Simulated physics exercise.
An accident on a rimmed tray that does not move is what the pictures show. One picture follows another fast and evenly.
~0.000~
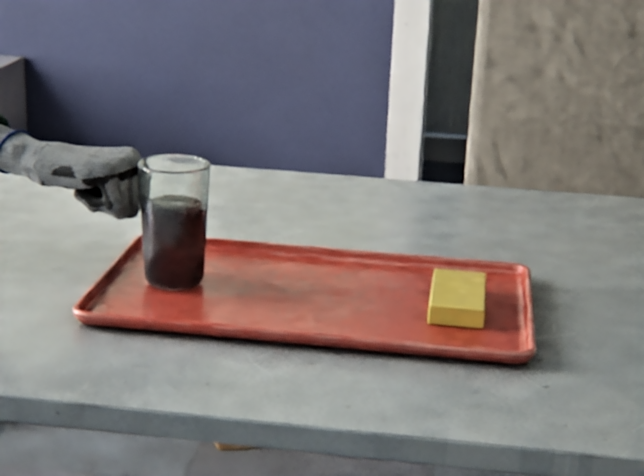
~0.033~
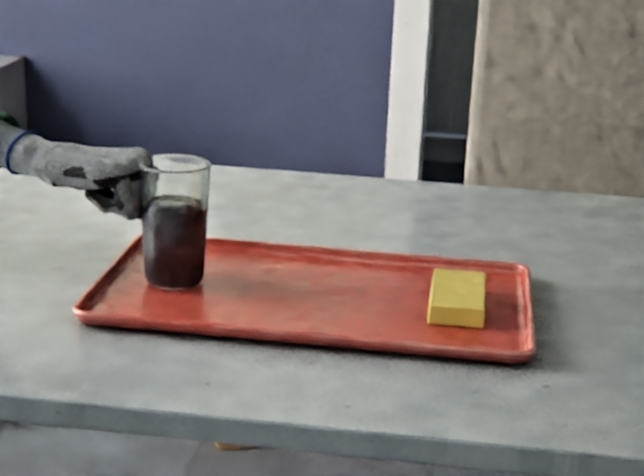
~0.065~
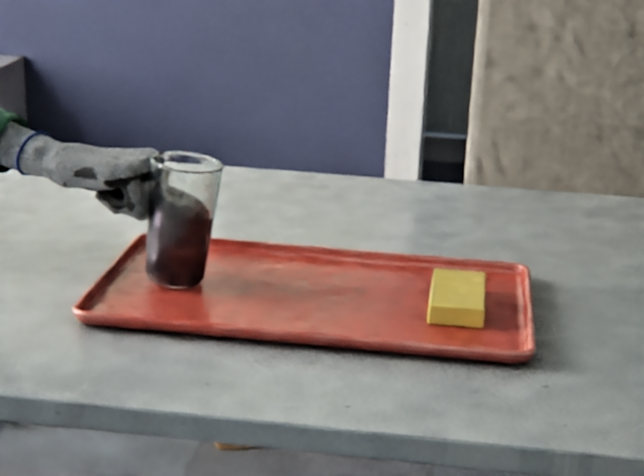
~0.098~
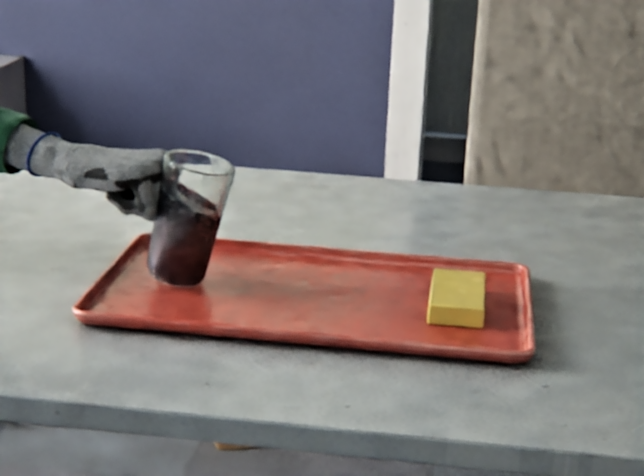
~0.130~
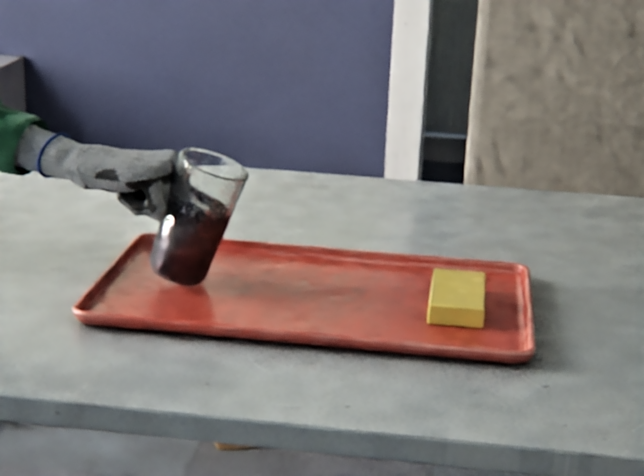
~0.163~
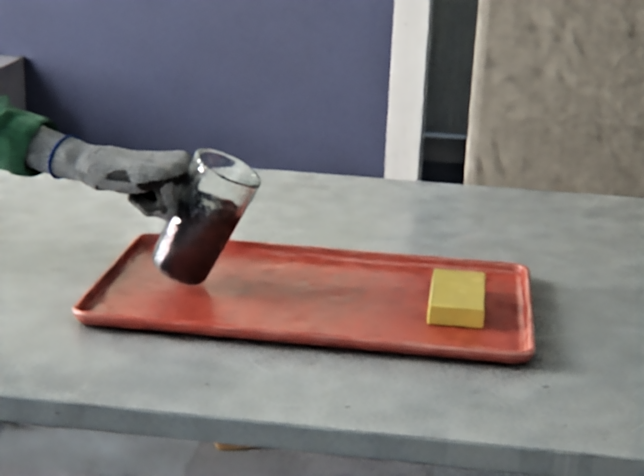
A clear glass of dark liquid stands at the left end of a red rimmed tray, with a yellow block near its right end. The tray lies on a grey table, viewed from slightly above by a still camera, before a purple-blue wall and a beige panel. A grey-gloved hand with a green sleeve moves in from the left, pushes the glass's upper side and tilts it steadily rightward, the liquid shifting inside.
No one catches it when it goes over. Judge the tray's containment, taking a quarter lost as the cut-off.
Over three quarters of the liquid stays on the tray.
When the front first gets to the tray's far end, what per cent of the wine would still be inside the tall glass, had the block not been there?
Roughly 50 %, give or take.
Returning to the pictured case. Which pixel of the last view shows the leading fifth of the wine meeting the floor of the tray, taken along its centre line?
(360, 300).
A moment on, the tall glass is falling and 100 per cent is in the glass, 0 on the tray and 0 above or beyond its rim.
Next, the tall glass lies on its side and 80 per cent is in the glass, 4 on the tray and 16 above or beyond its rim.
Then the tall glass lies on its side and 44 per cent is in the glass, 36 on the tray and 20 above or beyond its rim.
Later the tall glass lies on its side and 23 per cent is in the glass, 65 on the tray and 12 above or beyond its rim.
In the end 90 per cent is held by tray and glass, 10 is off the tray.
